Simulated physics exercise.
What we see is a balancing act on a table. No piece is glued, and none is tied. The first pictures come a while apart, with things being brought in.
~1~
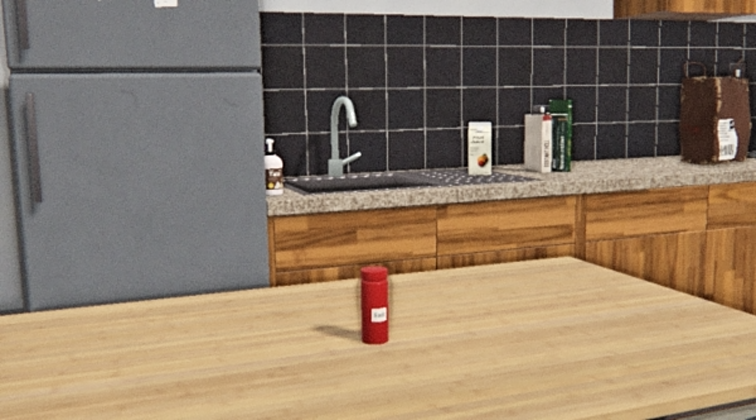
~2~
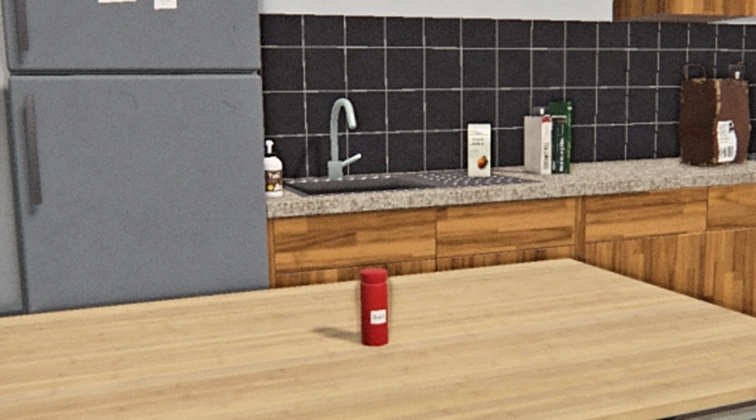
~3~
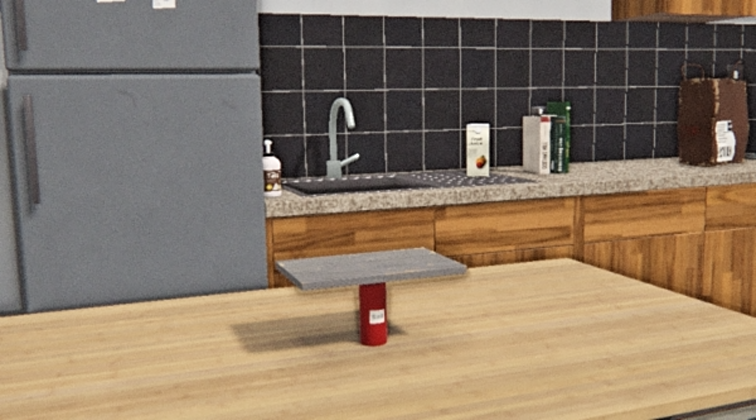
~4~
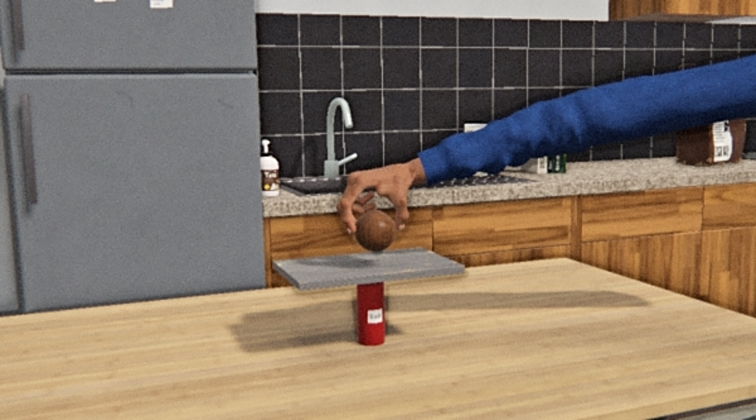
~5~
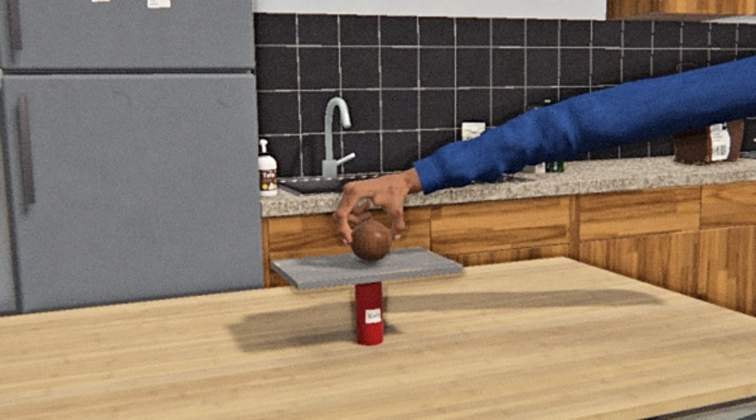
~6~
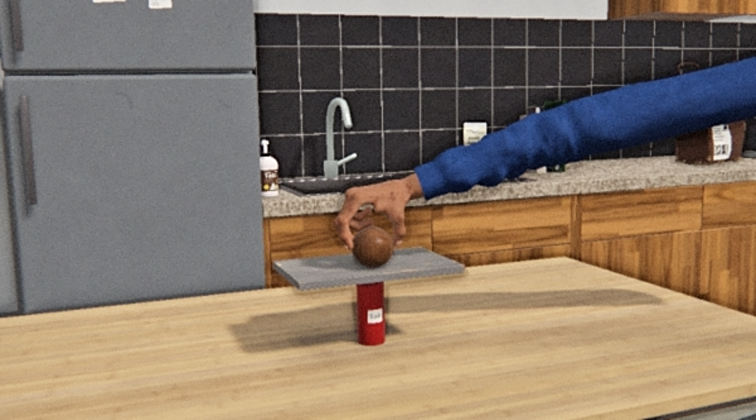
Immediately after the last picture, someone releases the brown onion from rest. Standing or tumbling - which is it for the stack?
Seems it proves sturdy enough.
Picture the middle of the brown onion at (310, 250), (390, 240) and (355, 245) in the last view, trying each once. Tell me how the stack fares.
So, first go it comes down, second go it stays put, third go it stays put.
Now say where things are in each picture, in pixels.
In the first picture, the last thing is not in view yet; red shaker (375, 305).
In the second picture, the last thing is not in view yet; red shaker (374, 307).
In the third picture, the last thing is not in view yet; red shaker (373, 307).
In the fourth picture, coming down; brown onion (375, 231); red shaker (371, 307).
In the fifth picture, coming down; brown onion (371, 241); red shaker (369, 306).
In the sixth picture, set down, still held; brown onion (373, 247); red shaker (371, 307).
Then, 0.30 s later than the last frame, all is still.
Then, 0.70 s later than the last frame, brown onion resting near (373, 248).
When it is over, all 3 as before. End places, in pixels of the last picture, brown onion near (373, 248). The stack stays up.
